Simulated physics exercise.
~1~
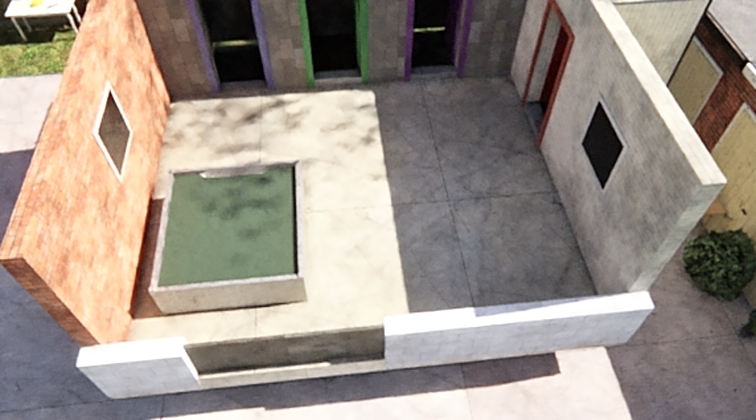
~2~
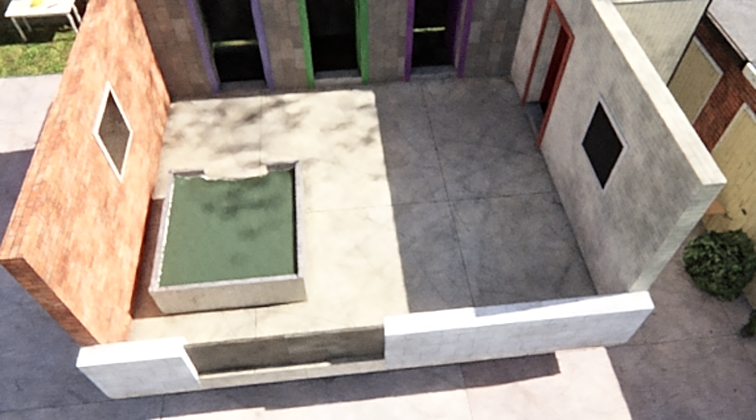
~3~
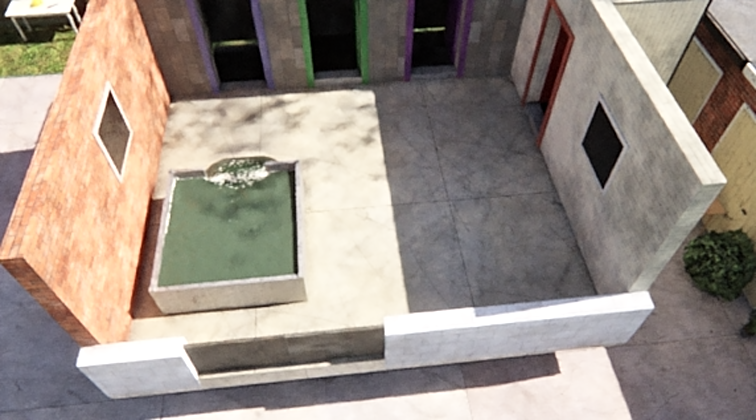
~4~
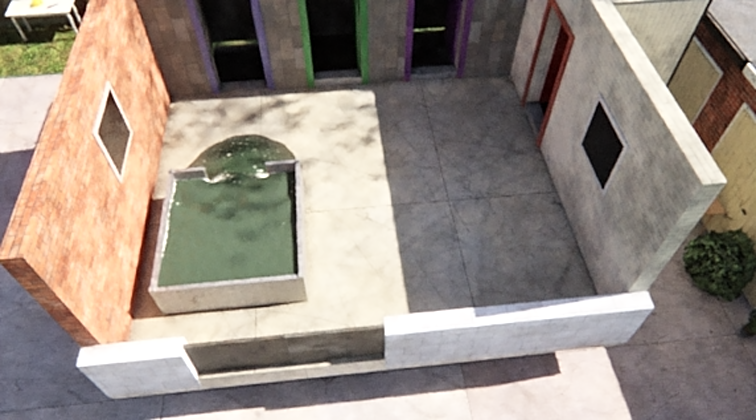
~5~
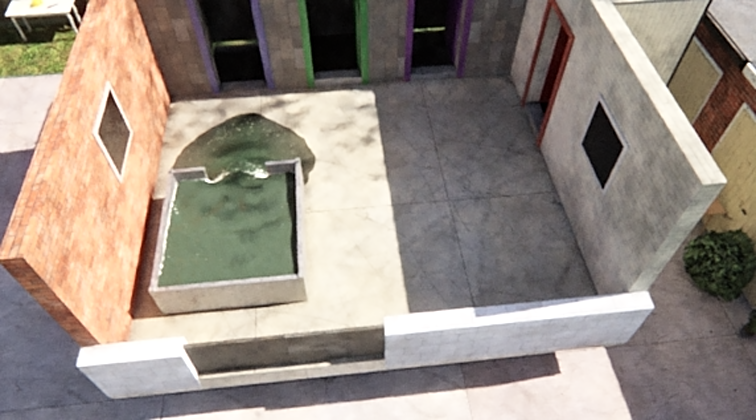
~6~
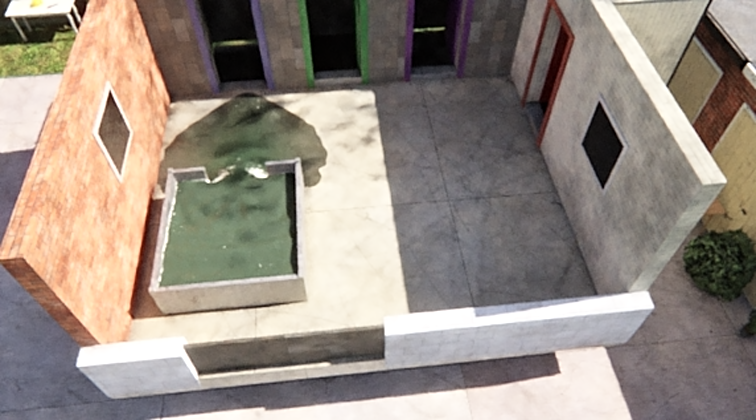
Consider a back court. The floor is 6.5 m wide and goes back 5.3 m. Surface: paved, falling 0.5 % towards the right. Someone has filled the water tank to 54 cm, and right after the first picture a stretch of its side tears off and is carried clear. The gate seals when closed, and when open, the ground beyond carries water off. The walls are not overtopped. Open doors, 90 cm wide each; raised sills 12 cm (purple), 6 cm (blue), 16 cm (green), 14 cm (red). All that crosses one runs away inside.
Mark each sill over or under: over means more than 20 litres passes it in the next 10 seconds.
Purple door - under; blue door - over; green door - under; red door - under.
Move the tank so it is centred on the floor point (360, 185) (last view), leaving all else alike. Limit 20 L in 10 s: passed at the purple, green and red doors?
Compared with that limit, purple falls short, green overshoots and red falls short.
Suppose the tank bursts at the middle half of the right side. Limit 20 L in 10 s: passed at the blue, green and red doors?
At blue the amount is beneath the mark, at green it is beneath the mark, and at red it is beneath the mark.
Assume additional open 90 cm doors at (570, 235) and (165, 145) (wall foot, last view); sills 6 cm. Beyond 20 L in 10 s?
In the order given, lower then higher.
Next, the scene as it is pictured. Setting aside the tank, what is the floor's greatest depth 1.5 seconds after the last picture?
Peak depth: Approx. 26 cm.
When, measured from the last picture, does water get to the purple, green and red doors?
The purple door is reached at 1.4 s, green at 0.7 s, red at 3.0 s.
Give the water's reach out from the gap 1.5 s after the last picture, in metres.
Around 4.4 metres.
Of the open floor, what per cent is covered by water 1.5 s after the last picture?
Wet share: Near 25 percent.
Then, 0.7 s after the last picture water covers 25 % of the floor and is deepest (33 cm) near (246, 189); purple door not reached, blue door 4 cm at the sill, 38 L in, green door not reached, red door not reached.
Then, 1.5 s after the last picture water covers 25 % of the floor and is deepest (26 cm) near (246, 189); purple door 2 cm at the sill, 0 L in, blue door 14 cm at the sill, 116 L in, green door 15 cm at the sill, 0 L in, red door not reached.
Then, 2.8 s after the last picture water covers 35 % of the floor and is deepest (20 cm) near (246, 189); purple door 5 cm at the sill, 0 L in, blue door 17 cm at the sill, 233 L in, green door 10 cm at the sill, 0 L in, red door not reached.
Then, 5.3 s after the last picture water covers 60 % of the floor and is deepest (13 cm) near (240, 107); purple door 5 cm at the sill, 0 L in, blue door 13 cm at the sill, 333 L in, green door 8 cm at the sill, 0 L in, red door 10 cm at the sill, 0 L in.
Then, 9.3 s after the last picture water covers 85 % of the floor and is deepest (10 cm) near (507, 82); purple door 4 cm at the sill, 0 L in, blue door 8 cm at the sill, 389 L in, green door 5 cm at the sill, 0 L in, red door 8 cm at the sill, 0 L in.
